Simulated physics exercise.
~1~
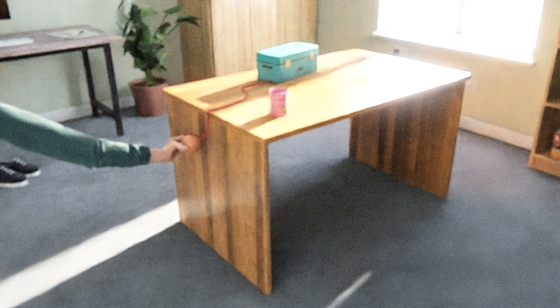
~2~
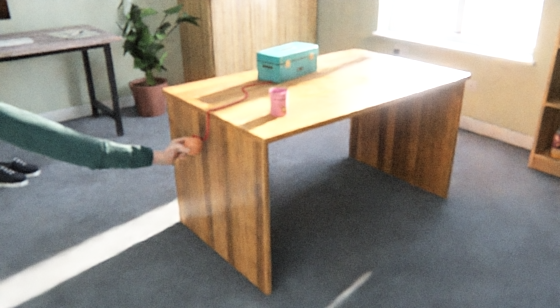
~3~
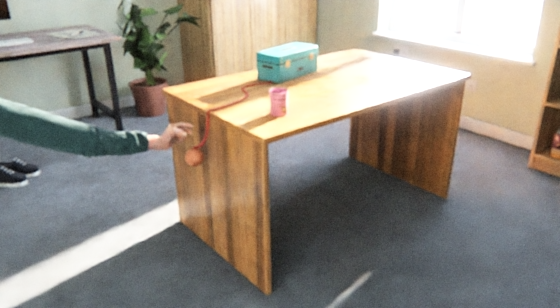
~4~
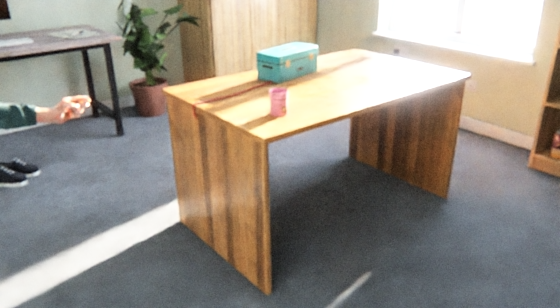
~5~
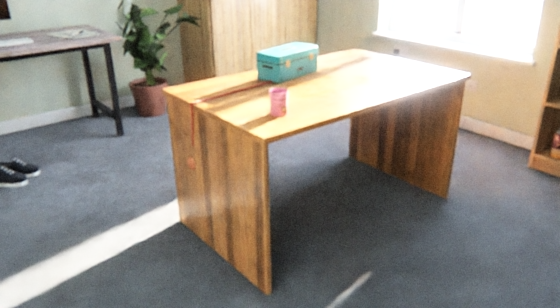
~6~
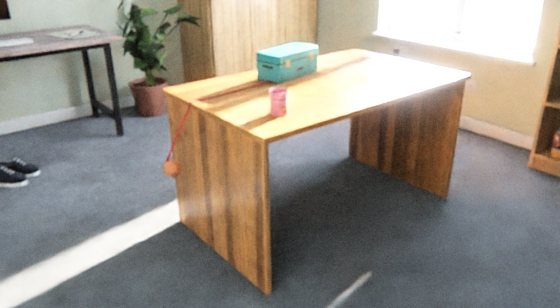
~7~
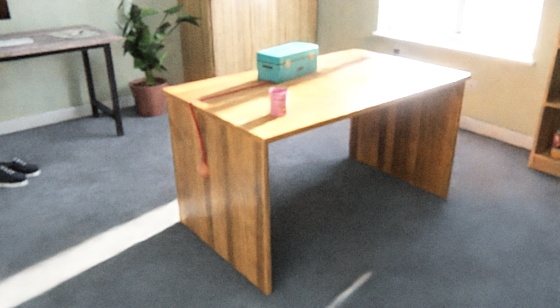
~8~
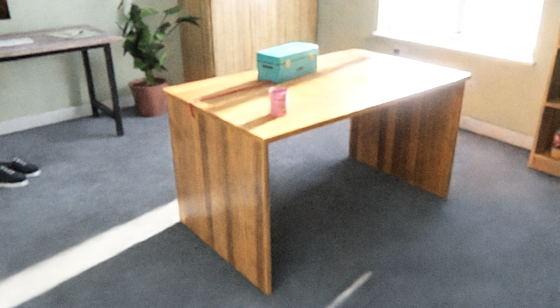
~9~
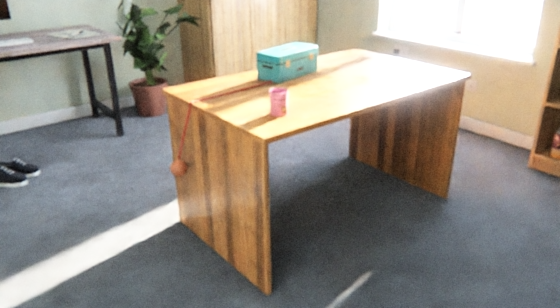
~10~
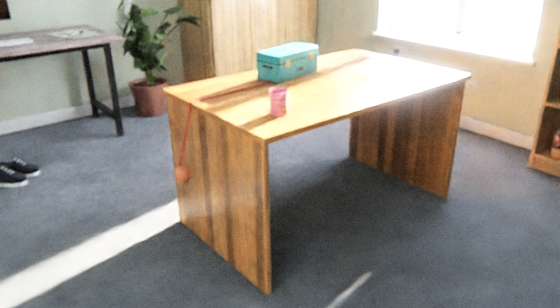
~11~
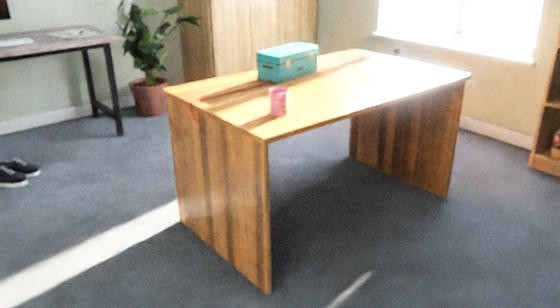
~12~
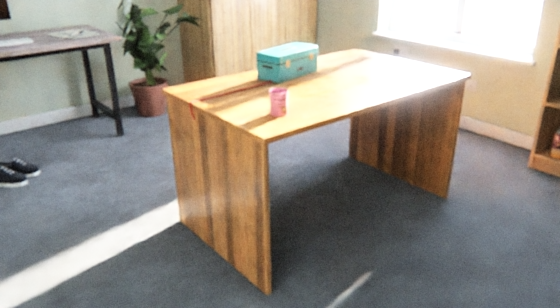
A hand releases an orange on a ribbon, and it swings beside the desk's end.
